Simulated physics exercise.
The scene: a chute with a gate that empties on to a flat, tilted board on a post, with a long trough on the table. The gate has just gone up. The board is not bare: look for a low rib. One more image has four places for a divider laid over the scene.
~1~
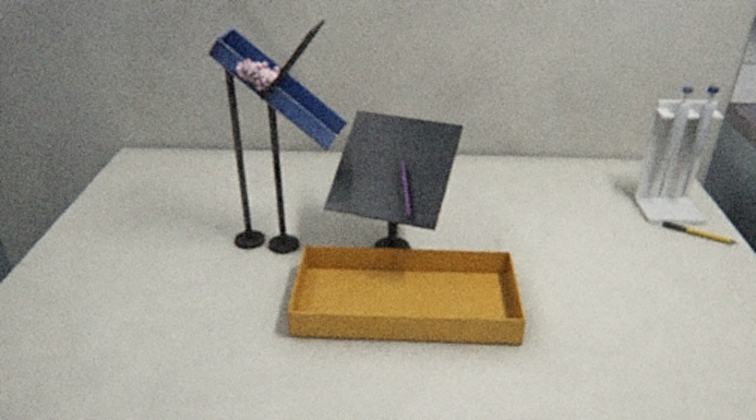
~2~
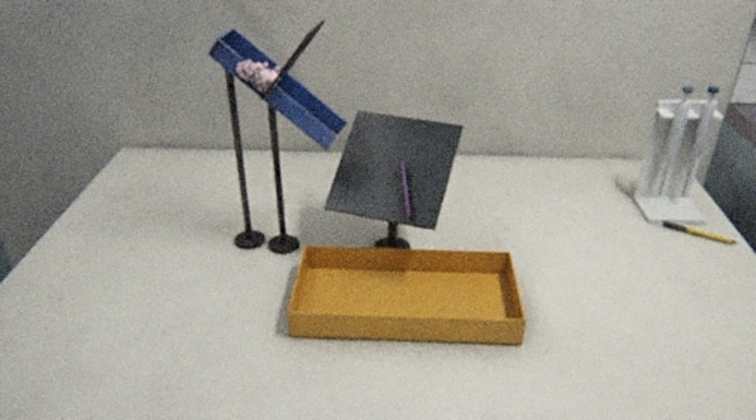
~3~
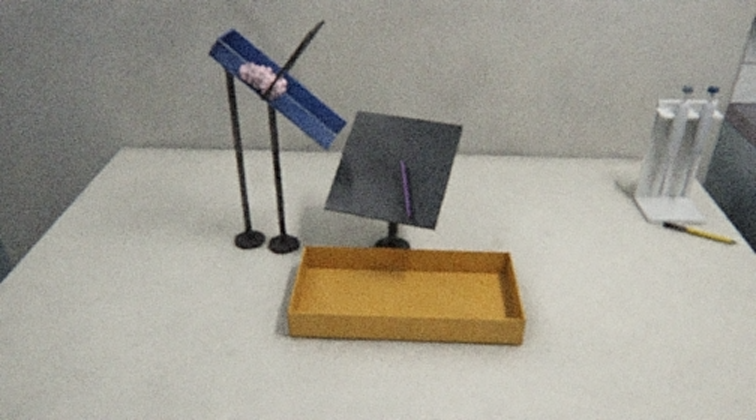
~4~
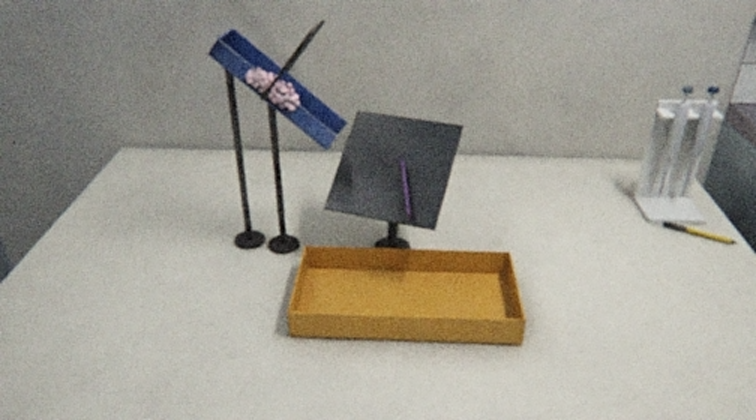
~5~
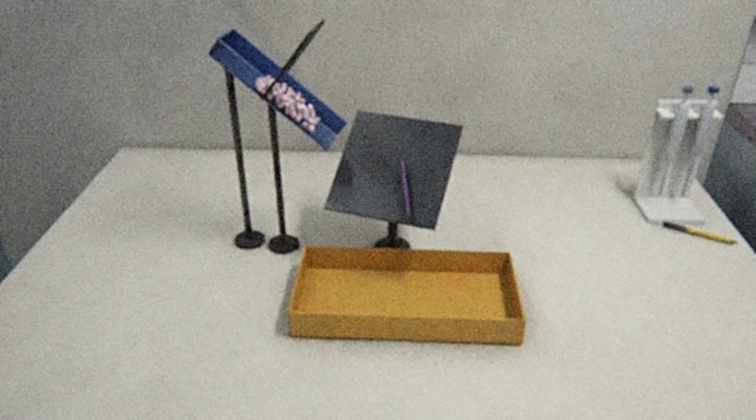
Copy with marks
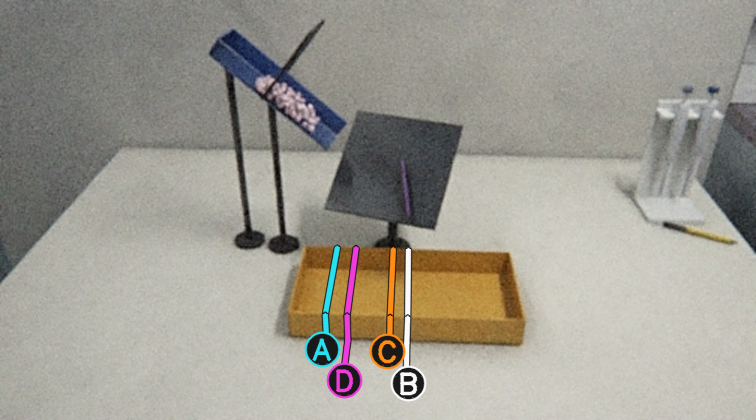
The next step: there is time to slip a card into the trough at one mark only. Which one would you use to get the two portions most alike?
Best: C.
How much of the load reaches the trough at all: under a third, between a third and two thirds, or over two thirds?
Over two thirds.
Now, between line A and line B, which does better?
It is B.
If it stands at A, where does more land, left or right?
Right.
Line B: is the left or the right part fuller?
More lands on the left.
On the marked copy, line A crosses the front rim at (325, 313); line B crosses the front rim at (407, 316); line C crosses the front rim at (390, 316); line D crosses the front rim at (347, 314).
With A, of what is caught, a small part on the left of the divider, nearly all on the right.
With B, of what is caught, most on the left of the divider, about a quarter on the right.
With C, of what is caught, about half on the left of the divider, about half on the right.
With D, of what is caught, a small part on the left of the divider, most on the right.
